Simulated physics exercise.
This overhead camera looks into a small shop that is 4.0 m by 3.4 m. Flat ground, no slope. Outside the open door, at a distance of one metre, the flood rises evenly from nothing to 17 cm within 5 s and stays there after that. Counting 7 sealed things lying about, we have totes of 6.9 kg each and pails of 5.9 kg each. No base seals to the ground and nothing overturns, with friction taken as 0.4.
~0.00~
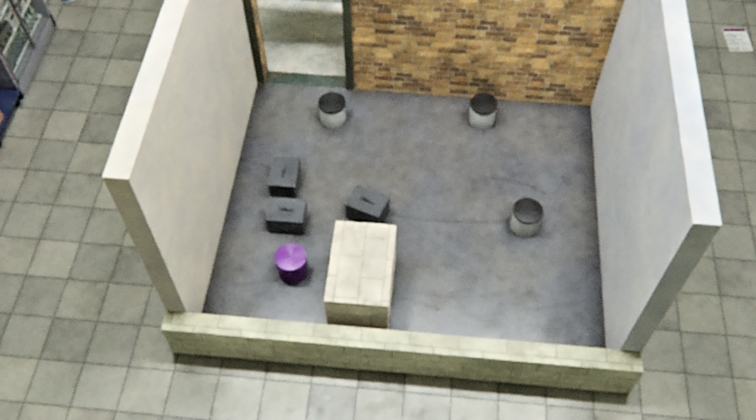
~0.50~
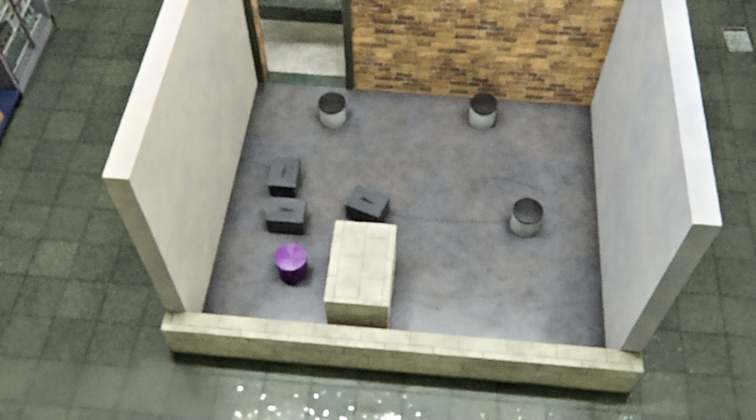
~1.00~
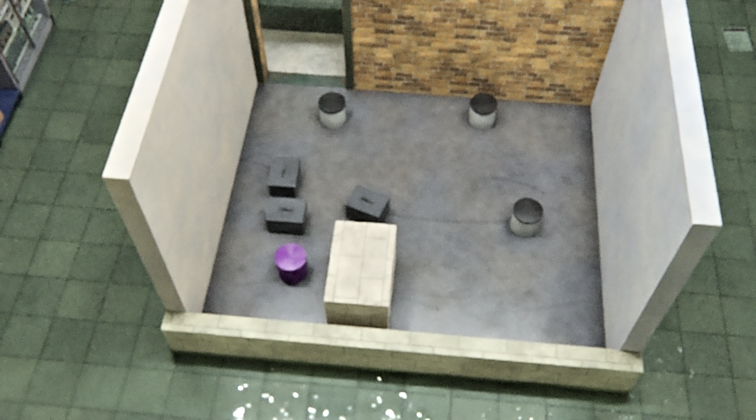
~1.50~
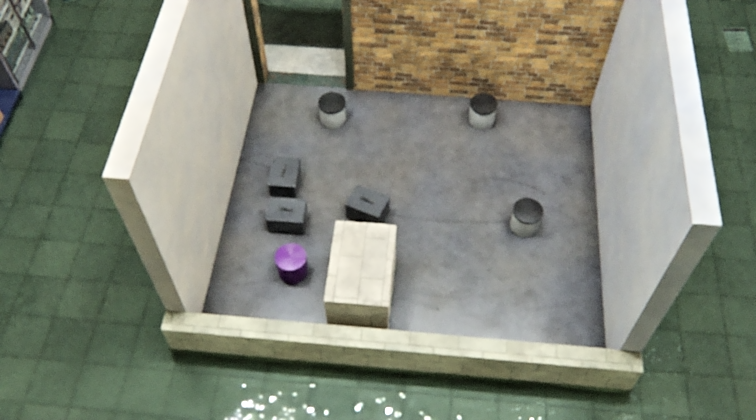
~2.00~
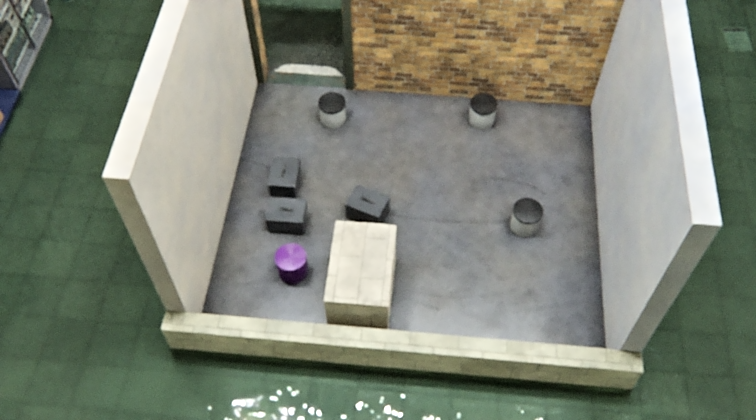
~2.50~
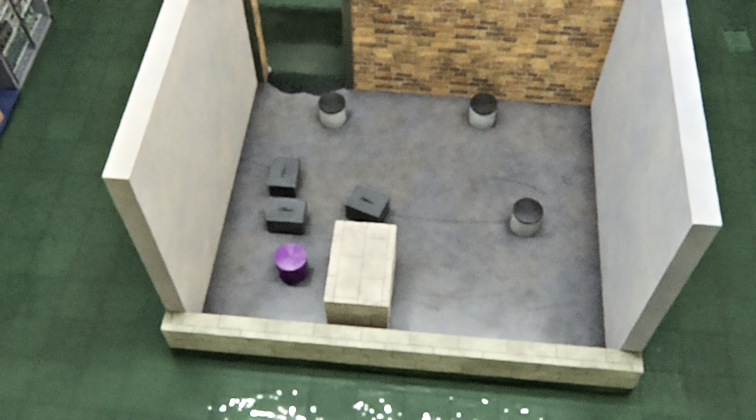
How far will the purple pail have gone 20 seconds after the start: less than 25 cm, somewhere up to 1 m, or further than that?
It'll show a moderate shift.
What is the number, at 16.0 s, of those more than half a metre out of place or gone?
By then 7.
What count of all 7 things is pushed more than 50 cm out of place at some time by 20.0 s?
I get 7.
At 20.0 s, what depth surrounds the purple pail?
The depth there is around 11 cm.
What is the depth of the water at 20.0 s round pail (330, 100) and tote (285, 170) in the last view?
First about 9 cm, second about 9 cm.
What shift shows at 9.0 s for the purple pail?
30 cm, give or take.
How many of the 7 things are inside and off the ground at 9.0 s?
At that point I count 3.
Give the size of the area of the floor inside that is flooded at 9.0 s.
Flooded: Near 12 m2.
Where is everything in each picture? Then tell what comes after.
In the first picture, the purple pail at (291, 257), on the bottom; water covers 0.0 m2; 0 of 7 have shifted.
In the second picture, the purple pail at (291, 257), on the bottom; water covers 0.0 m2; 0 of 7 have shifted.
In the third picture, the purple pail at (291, 257), on the bottom; 0.0 m2 under water; 0 of 7 have shifted.
In the fourth picture, the purple pail at (291, 257) rests on the ground; 0.0 m2 under water; 0 of 7 have shifted.
In the fifth picture, the purple pail at (291, 257) rests on the ground; water covers 0.0 m2; 0 of 7 have shifted.
In the sixth picture, the purple pail at (291, 257), on the bottom; 0.1 m2 under water; 0 of 7 have shifted.
After 4.0 s the purple pail is near (291, 257), 0.0 m from its start, aground; 0 afloat.
After 9.0 s the purple pail is near (273, 273), 0.3 m from its start, afloat; 3 afloat.
After 16.0 s the purple pail is near (296, 301), 0.5 m from its start, afloat; 6 afloat.
After 20.0 s the purple pail is near (311, 304), 0.6 m from its start, afloat; 7 afloat.
